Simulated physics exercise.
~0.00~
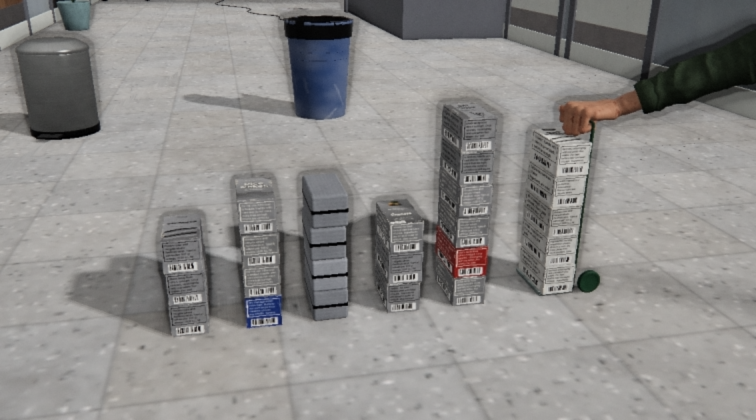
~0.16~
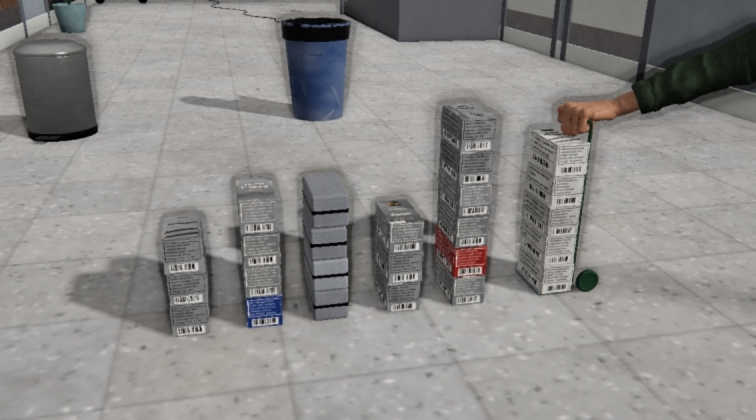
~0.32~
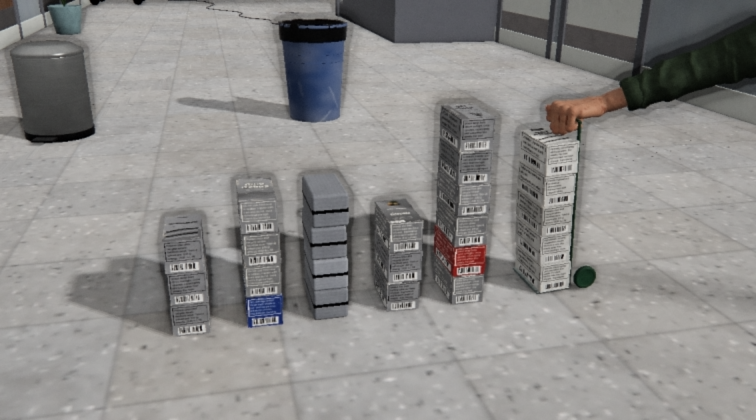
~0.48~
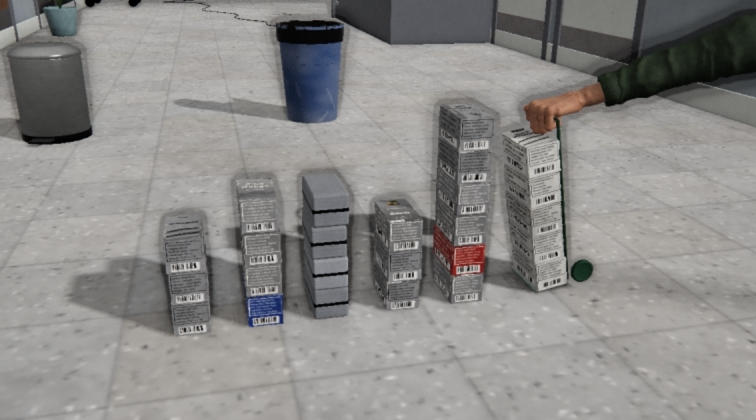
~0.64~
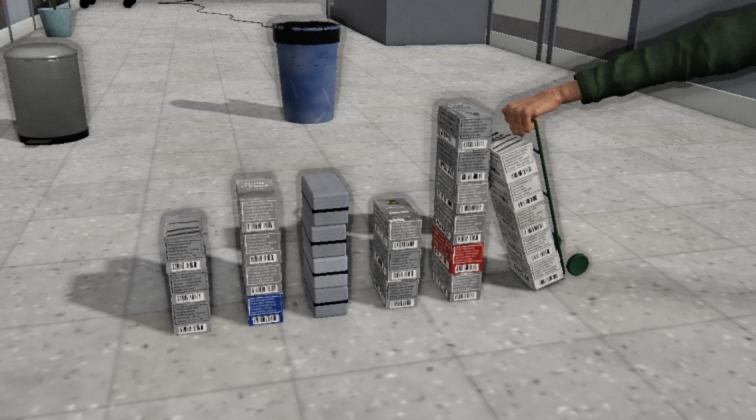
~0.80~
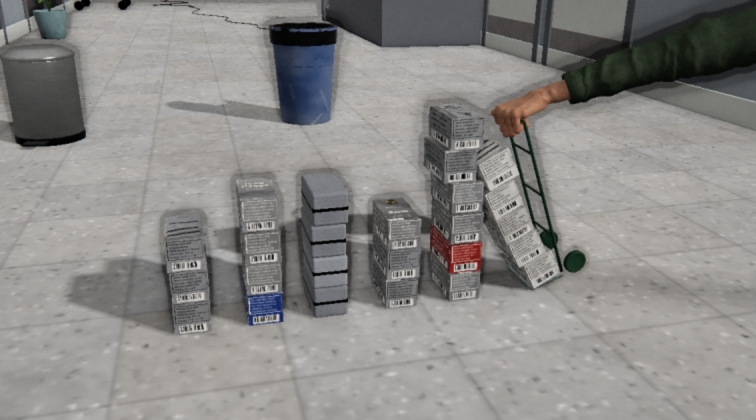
A hand tipped a small green hand truck to the left, leaning its pale stack of packets against the tall pile with a red packet, while the other stacks farther left stayed upright.
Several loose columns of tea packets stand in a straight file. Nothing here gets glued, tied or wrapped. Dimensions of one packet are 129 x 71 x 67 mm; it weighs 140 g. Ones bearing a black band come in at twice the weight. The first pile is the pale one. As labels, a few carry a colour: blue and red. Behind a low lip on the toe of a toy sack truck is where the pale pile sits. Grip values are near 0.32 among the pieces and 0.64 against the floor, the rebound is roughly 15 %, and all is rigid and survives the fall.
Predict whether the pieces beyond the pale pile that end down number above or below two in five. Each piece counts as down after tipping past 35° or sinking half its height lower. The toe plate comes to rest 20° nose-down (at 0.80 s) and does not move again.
Above two in five.
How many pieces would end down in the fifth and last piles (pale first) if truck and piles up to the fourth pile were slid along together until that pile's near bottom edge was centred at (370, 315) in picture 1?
Counts down: Fifth 4; last 3.
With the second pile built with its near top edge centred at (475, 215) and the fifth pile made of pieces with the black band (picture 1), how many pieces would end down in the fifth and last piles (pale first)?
The fifth pile would have 0 down and the last pile 0.
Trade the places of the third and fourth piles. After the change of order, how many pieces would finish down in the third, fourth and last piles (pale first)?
After the swap, the third pile would have 4 down, the fourth 3 and the last 3.
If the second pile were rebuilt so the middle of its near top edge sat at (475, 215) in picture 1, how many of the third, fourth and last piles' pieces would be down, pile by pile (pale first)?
Third 0, fourth 0, last 0.
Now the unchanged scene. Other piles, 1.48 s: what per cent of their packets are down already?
By then, 30 per cent.
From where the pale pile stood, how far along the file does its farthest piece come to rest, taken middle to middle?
Distance: Near 32 cm.
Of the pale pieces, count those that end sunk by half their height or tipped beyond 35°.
5.
After 1.16 s, 5 of the pale pile down; none of the 20 other packets down, 7 disturbed; red packet 22° from how it stood.
After 1.48 s, 5 of the pale pile down; 6 of the 20 other packets down; red packet 42° from how it stood; blue packet 3° from how it stood.
After 1.90 s, 5 of the pale pile down; 15 of the 20 other packets down; red packet 43° from how it stood; blue packet 32° from how it stood.
In the end (2.7 s), 5 of the pale pile down; 15 of the 20 other packets down; red packet 43° from how it stood; blue packet 32° from how it stood. That is 75 per cent. From the last view, middles, red packet near (414, 258), blue packet near (249, 290).
